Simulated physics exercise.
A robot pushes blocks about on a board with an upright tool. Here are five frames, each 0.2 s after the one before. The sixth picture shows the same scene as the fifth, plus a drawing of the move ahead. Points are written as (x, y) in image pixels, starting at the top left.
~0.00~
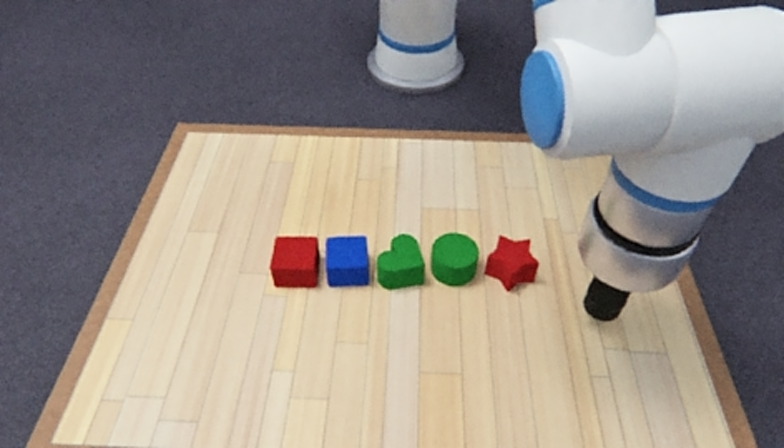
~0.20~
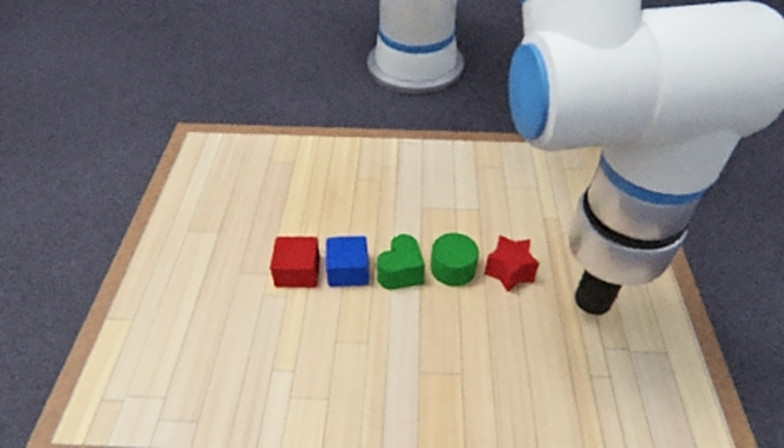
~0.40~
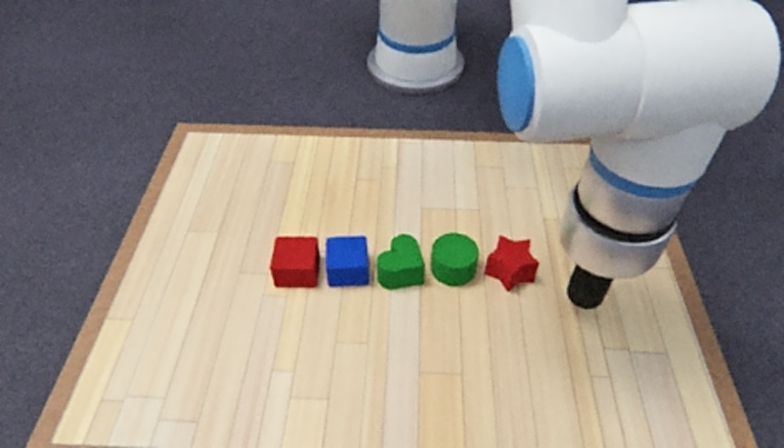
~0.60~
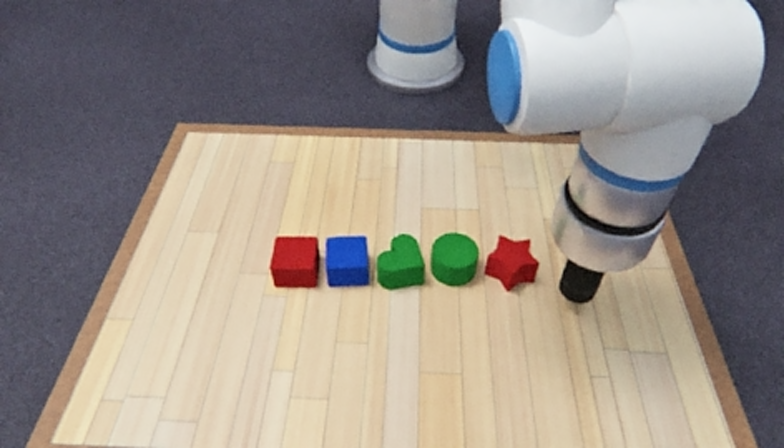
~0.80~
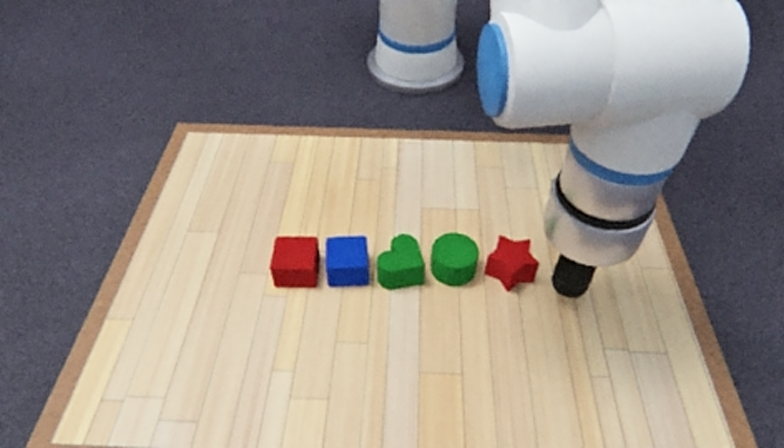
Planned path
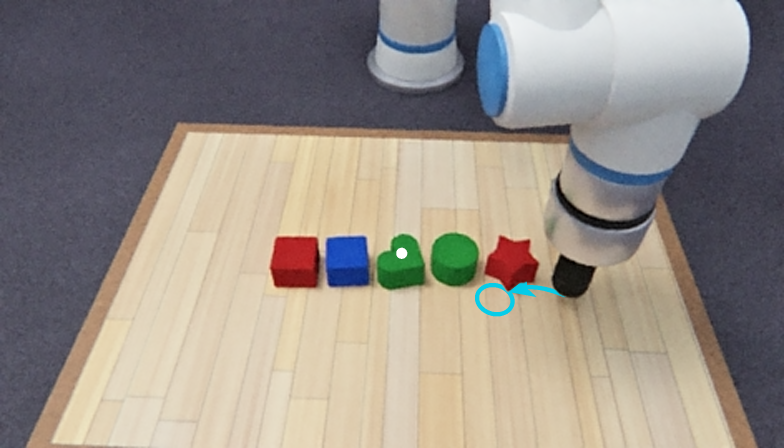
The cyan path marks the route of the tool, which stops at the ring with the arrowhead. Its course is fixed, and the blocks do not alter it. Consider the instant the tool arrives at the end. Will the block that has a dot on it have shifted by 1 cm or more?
I'd say no.
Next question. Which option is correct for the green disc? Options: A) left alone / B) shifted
I choose B.
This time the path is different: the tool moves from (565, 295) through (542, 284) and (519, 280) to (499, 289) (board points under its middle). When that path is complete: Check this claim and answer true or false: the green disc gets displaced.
True.
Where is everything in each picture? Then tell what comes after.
The first picture shows tip of the tool (601, 307), middles of tops, green heart block (402, 253), green disc (456, 249), red star-shaped block (514, 252).
The second picture shows tool (593, 301), nothing pushed.
The third picture shows tool (584, 295), nothing pushed.
The fourth picture shows tool (576, 290), nothing pushed.
The fifth picture shows tool (569, 285), green heart block (402, 253), green disc (456, 249), red star-shaped block (514, 252).
The line goes from (565, 295) through (540, 288) and (515, 289) to (495, 299); the dot is on the green heart block.
On the path given first. Halfway along, tool (530, 277); green disc (446, 246); red star-shaped block (495, 245), turned 15° clockwise.
At the end, tool (497, 289); green heart block unmoved; green disc (441, 244); red star-shaped block (486, 245), turned 50° clockwise.
